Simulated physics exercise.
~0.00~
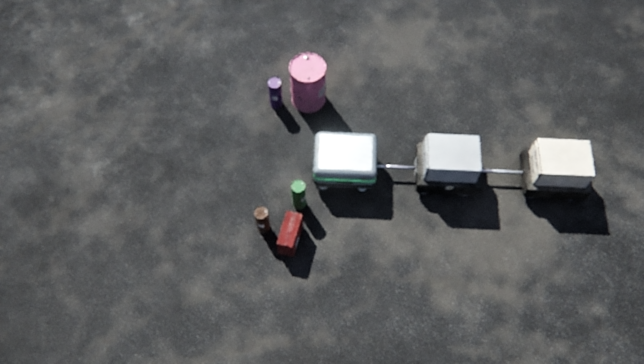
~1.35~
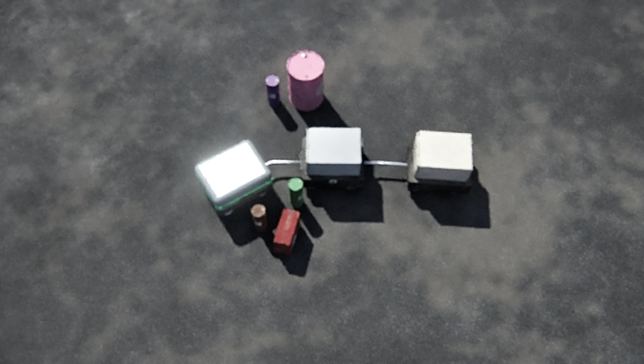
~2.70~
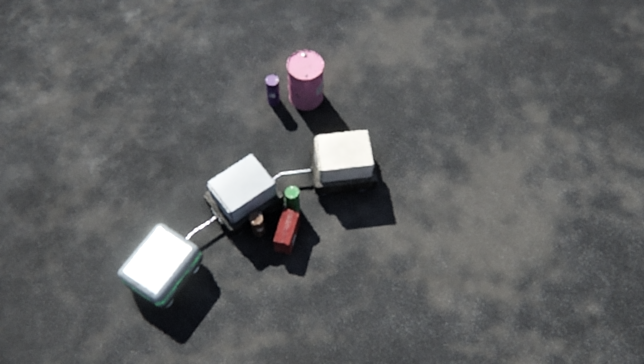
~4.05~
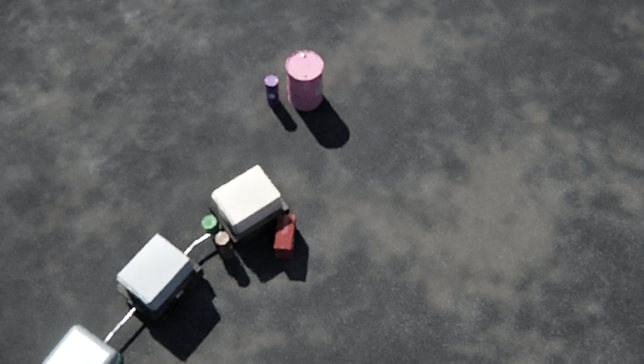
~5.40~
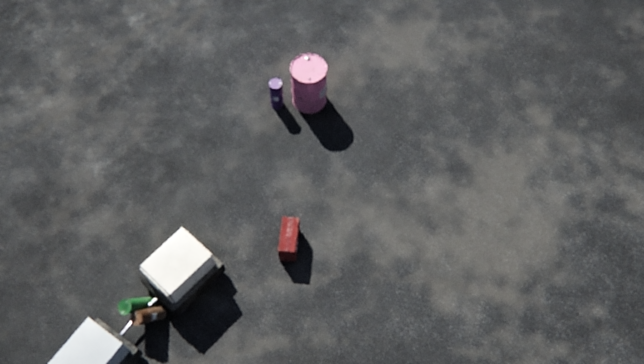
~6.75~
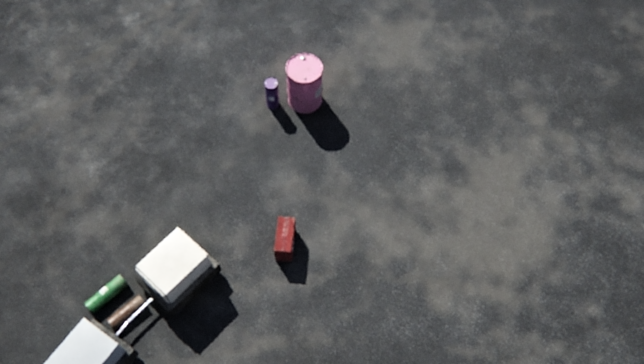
A small tug pulling two pale carts drove left and curved down toward the lower left, sweeping the green and brown canisters along until both toppled onto their sides beside the carts, while the red box, pink drum and purple canister stayed standing.
